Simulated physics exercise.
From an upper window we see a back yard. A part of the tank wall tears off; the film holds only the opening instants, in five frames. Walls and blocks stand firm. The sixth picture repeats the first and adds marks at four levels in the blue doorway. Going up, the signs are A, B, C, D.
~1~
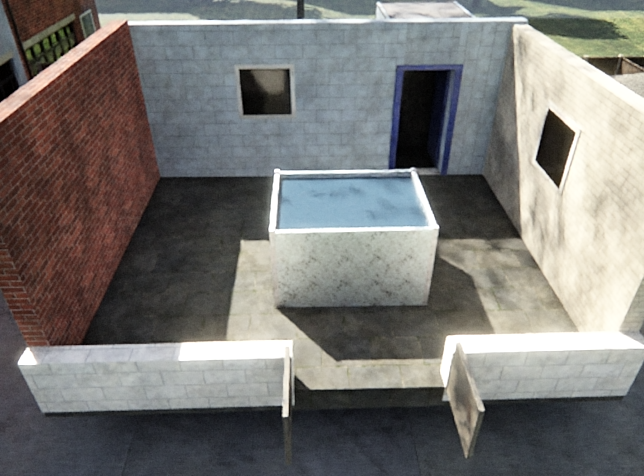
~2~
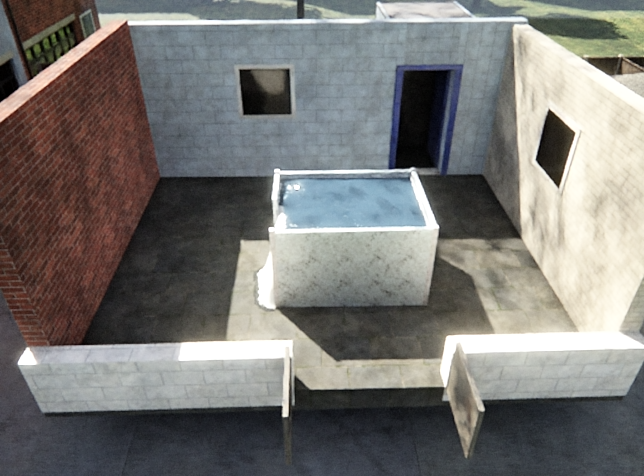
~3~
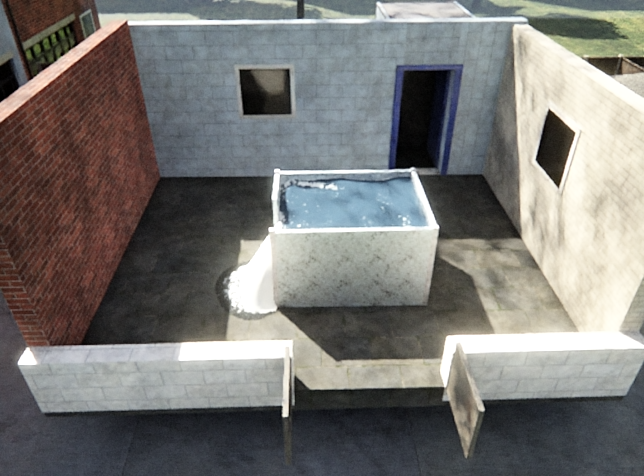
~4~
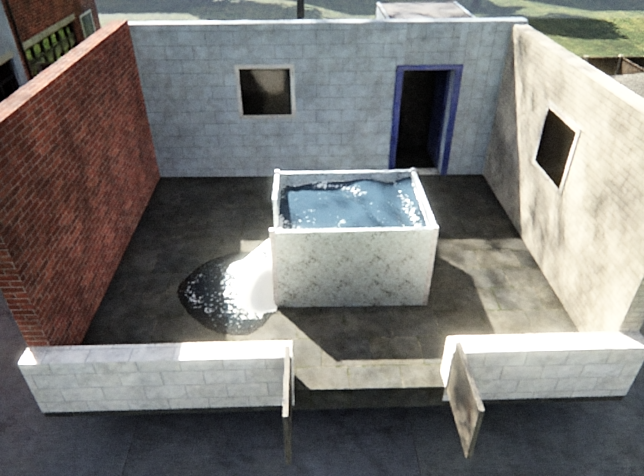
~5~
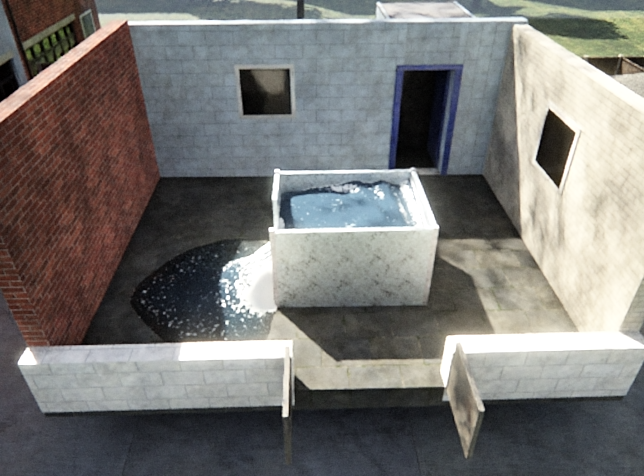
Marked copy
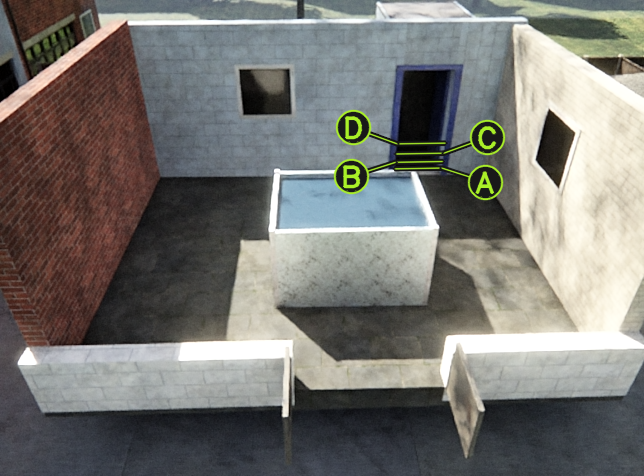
Water pouring from the left side of a raised white tank, spreading leftward across the dark paving of a walled yard.
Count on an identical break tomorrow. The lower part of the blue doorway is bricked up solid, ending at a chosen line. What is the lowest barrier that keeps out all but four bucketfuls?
Choose A.
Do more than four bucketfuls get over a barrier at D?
No, that is safe.
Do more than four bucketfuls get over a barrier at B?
No.
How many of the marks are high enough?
All four.
On the marked copy, A at (418, 168); B at (419, 161); C at (420, 153); D at (421, 143); from the bottom up A, B, C, D.
For mark A, a splash gets over, under a bucket.
For mark B, nothing gets over.
For mark C, nothing gets over.
For mark D, nothing gets over.
